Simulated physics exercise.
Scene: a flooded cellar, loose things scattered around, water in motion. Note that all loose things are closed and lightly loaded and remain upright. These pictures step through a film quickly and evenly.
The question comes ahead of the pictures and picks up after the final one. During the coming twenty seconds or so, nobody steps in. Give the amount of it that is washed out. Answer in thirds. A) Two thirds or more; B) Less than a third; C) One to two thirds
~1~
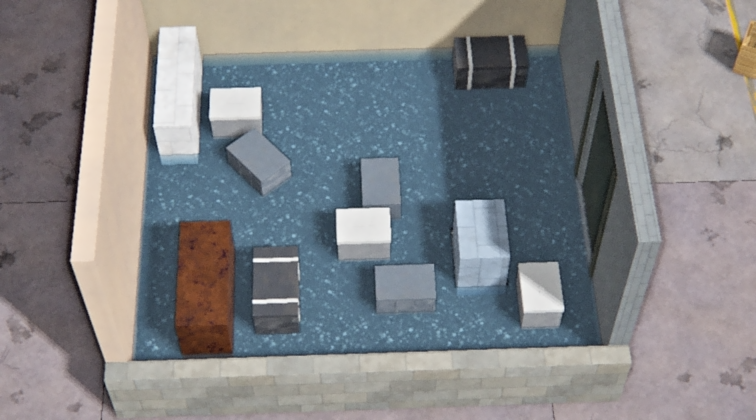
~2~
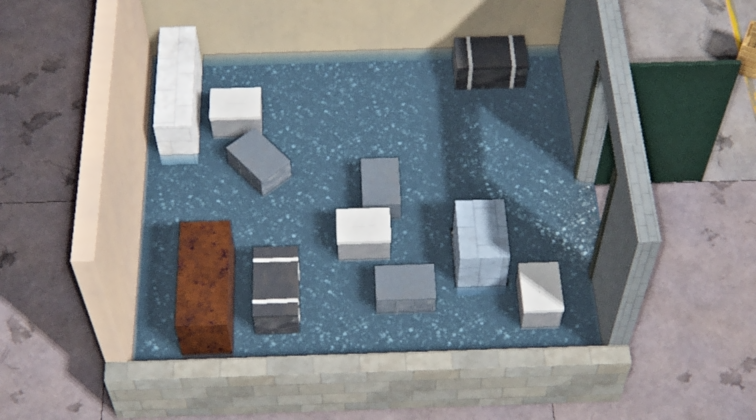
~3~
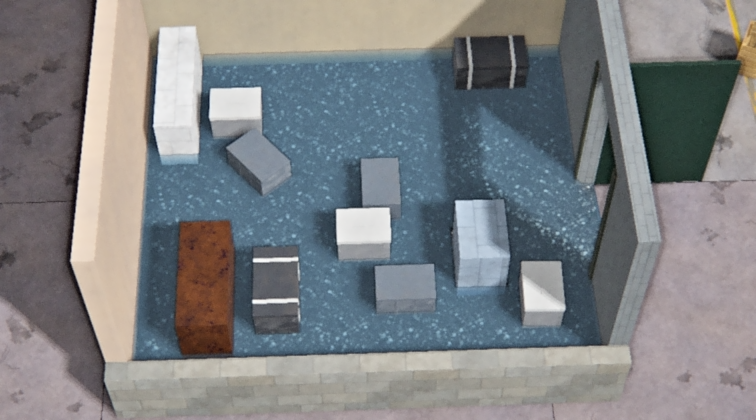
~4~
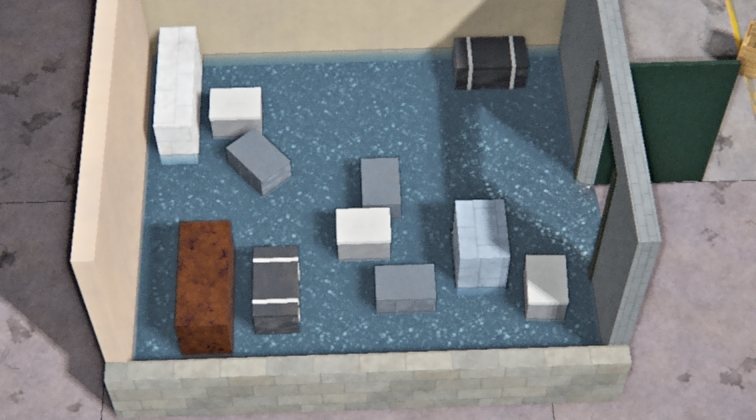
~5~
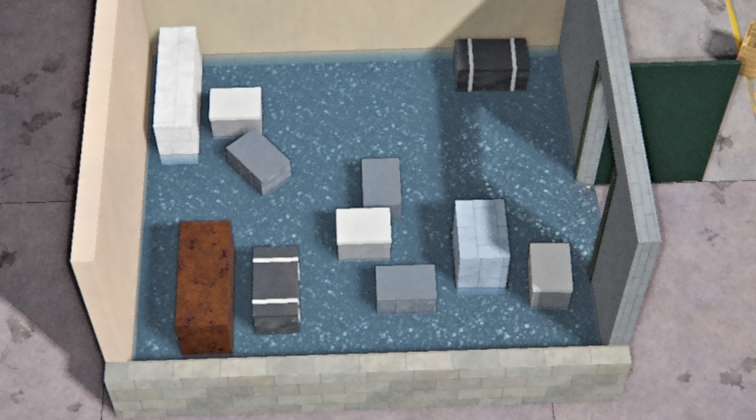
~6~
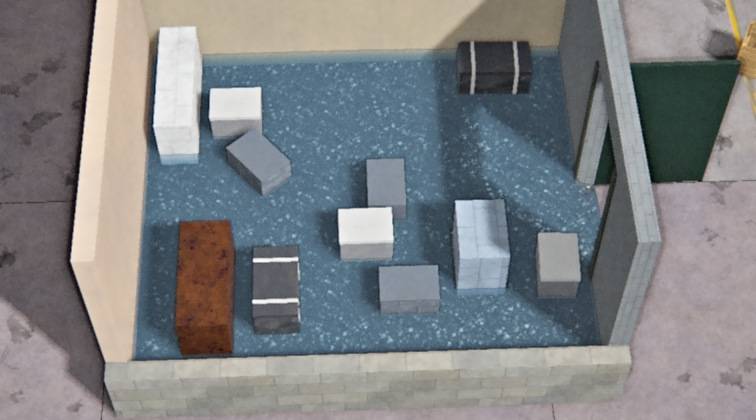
Option C: One to two thirds.
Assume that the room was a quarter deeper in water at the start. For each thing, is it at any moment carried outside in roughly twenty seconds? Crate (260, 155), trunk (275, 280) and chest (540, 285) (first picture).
As listed: Inside, kept in, out.
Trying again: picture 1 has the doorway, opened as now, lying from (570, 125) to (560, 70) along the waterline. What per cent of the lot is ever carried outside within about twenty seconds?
Result: Close to 0 %.
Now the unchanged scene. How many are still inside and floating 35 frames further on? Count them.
I make it 4 of them.
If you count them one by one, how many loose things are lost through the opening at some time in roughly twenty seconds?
The total is 4.
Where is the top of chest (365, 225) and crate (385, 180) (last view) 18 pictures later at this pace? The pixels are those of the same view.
(428, 223) and (565, 199), approximately.
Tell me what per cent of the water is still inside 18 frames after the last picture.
I make it 70 percent.
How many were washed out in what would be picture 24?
I get 1.
A moment on, 1 of 8 are out; 7 afloat.
Next, 1 of 8 are out; 7 afloat.
Later, 4 of 8 are out; 4 afloat.
In the end, 4 of 8 are out; 4 afloat.
